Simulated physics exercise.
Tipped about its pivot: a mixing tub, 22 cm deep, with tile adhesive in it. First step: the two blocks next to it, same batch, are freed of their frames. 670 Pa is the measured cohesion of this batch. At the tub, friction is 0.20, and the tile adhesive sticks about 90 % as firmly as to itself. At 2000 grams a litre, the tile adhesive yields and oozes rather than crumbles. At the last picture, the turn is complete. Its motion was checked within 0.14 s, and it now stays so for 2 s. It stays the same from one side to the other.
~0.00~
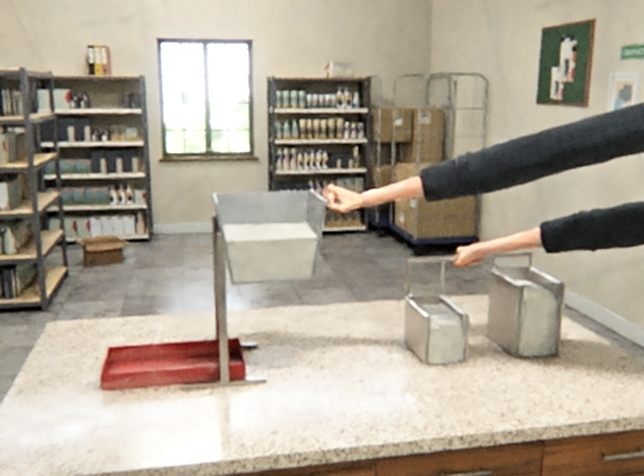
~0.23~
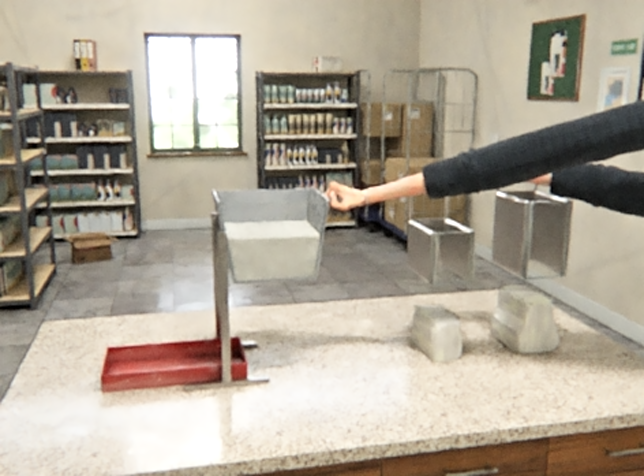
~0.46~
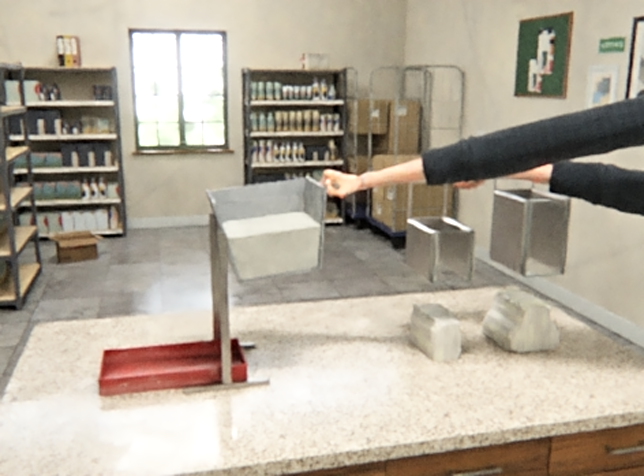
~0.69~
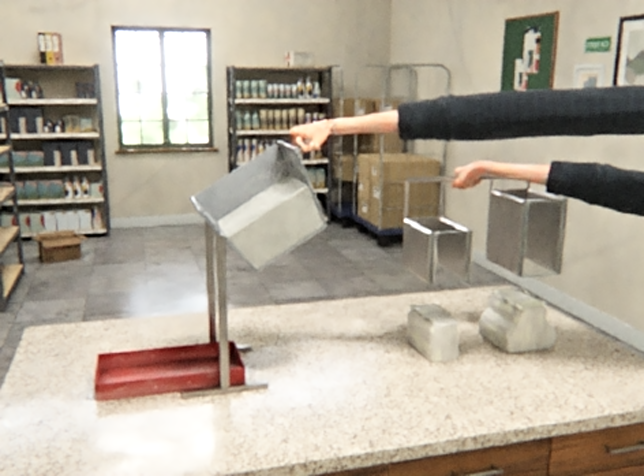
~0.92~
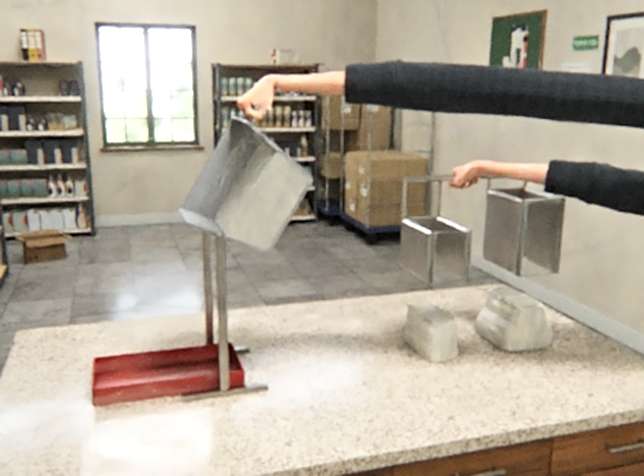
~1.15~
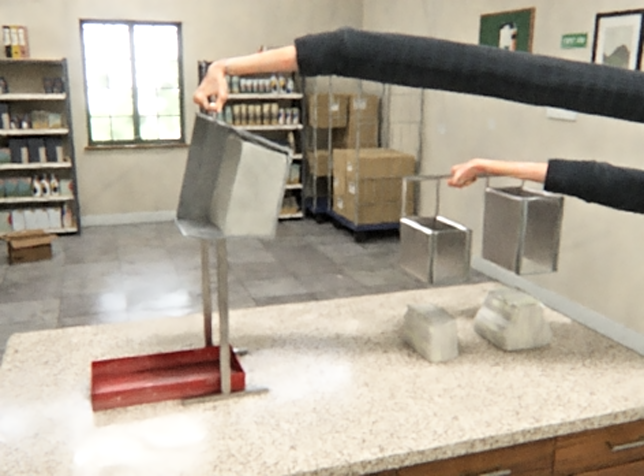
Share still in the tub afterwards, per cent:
Near 100 %.
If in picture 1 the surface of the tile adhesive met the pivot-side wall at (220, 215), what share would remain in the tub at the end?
That works out near 70 %.
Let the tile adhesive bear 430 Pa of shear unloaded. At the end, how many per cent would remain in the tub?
In that case close to 90 in a hundred.
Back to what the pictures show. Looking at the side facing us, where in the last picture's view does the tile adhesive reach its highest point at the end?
About (230, 164).
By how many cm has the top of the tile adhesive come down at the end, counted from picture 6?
About 5 cm.
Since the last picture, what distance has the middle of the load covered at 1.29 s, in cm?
2 cm.
After 1.29 s, the tub is at 76 degrees and holds 100 %.
After 1.46 s, the tub is at 76 degrees and holds 100 %.
After 1.63 s, the tub is at 76 degrees and holds 100 %.
After 1.80 s, the tub is at 76 degrees and holds 100 %.
After 3.15 s, the tub is at 76 degrees and holds 100 %.
